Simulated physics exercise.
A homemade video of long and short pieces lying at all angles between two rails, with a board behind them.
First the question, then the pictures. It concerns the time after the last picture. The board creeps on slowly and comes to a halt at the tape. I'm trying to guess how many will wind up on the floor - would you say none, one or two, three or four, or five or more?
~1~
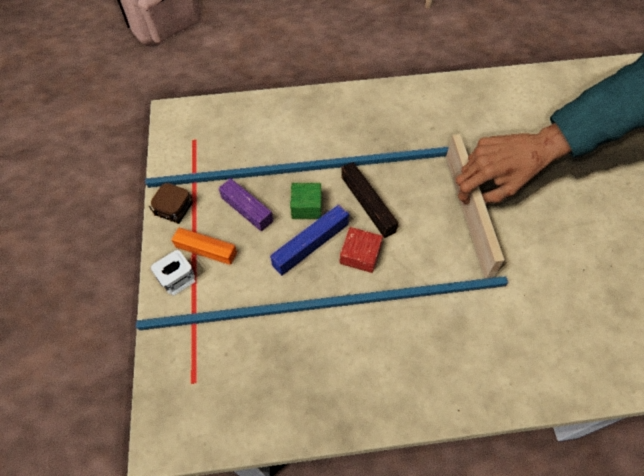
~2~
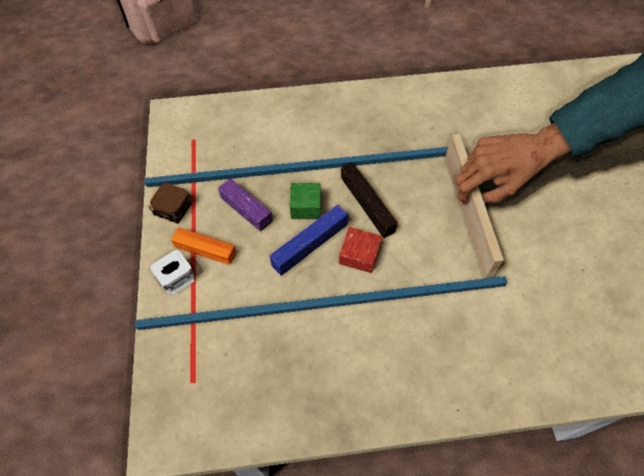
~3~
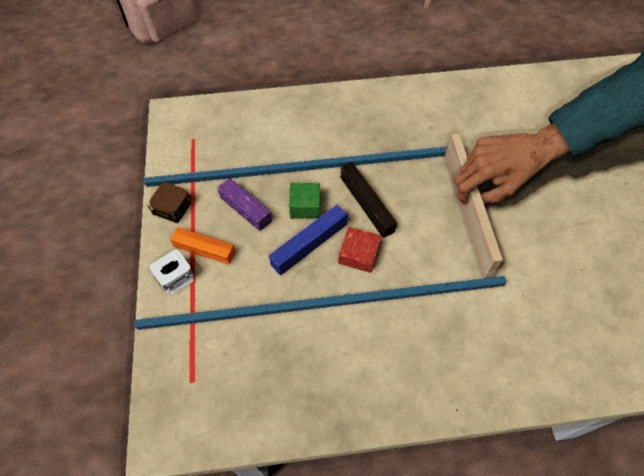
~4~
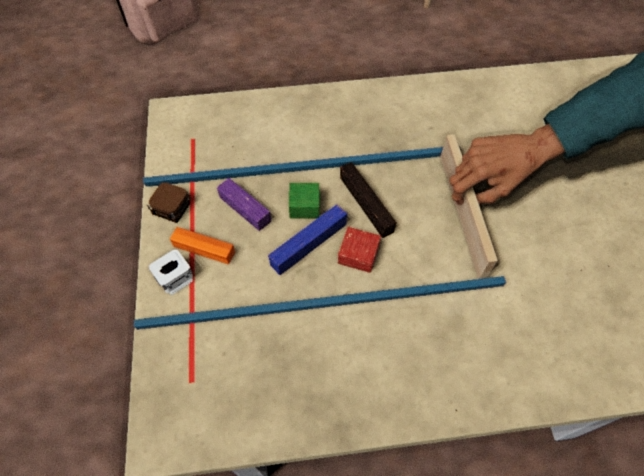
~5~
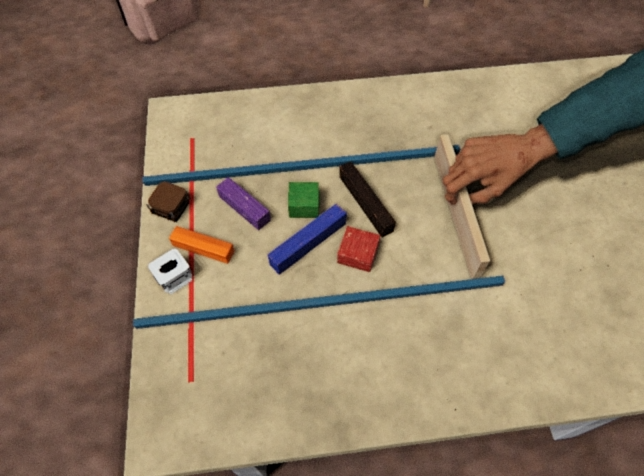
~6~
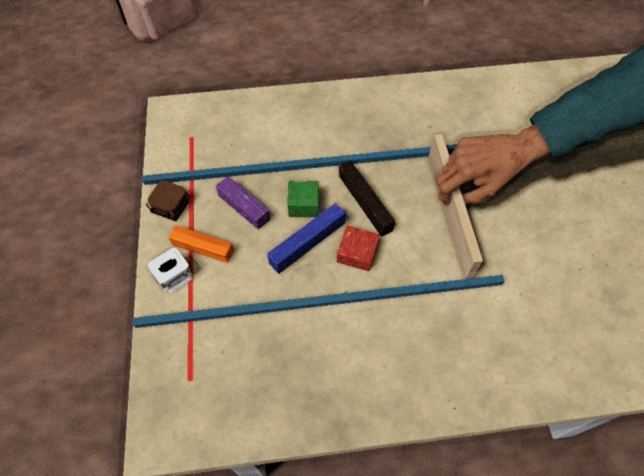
The number gone is middling: Three or four.
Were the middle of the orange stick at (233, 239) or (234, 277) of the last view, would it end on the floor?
Trial 1: Off; trial 2: Stays aboard.
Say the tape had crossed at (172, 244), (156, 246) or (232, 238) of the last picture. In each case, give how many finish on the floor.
The counts: 5, 6 and 0.
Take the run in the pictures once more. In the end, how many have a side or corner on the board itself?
Number in contact with it: 2.
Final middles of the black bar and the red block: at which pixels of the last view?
In the last picture, roughly (182, 216) and (171, 276).
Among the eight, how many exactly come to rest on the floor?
Total count: 4.
Soon after, none off yet; brown case at rest near (169, 201); white case at rest near (171, 271); orange stick at rest near (202, 244).
Then, none off yet; brown case moved about its own width near (150, 204); white case moved a little near (153, 270); orange stick moved about its own width near (151, 243).
At rest, the number that fall off is three or four; fallen, purple bar, orange stick, white case and brown case.
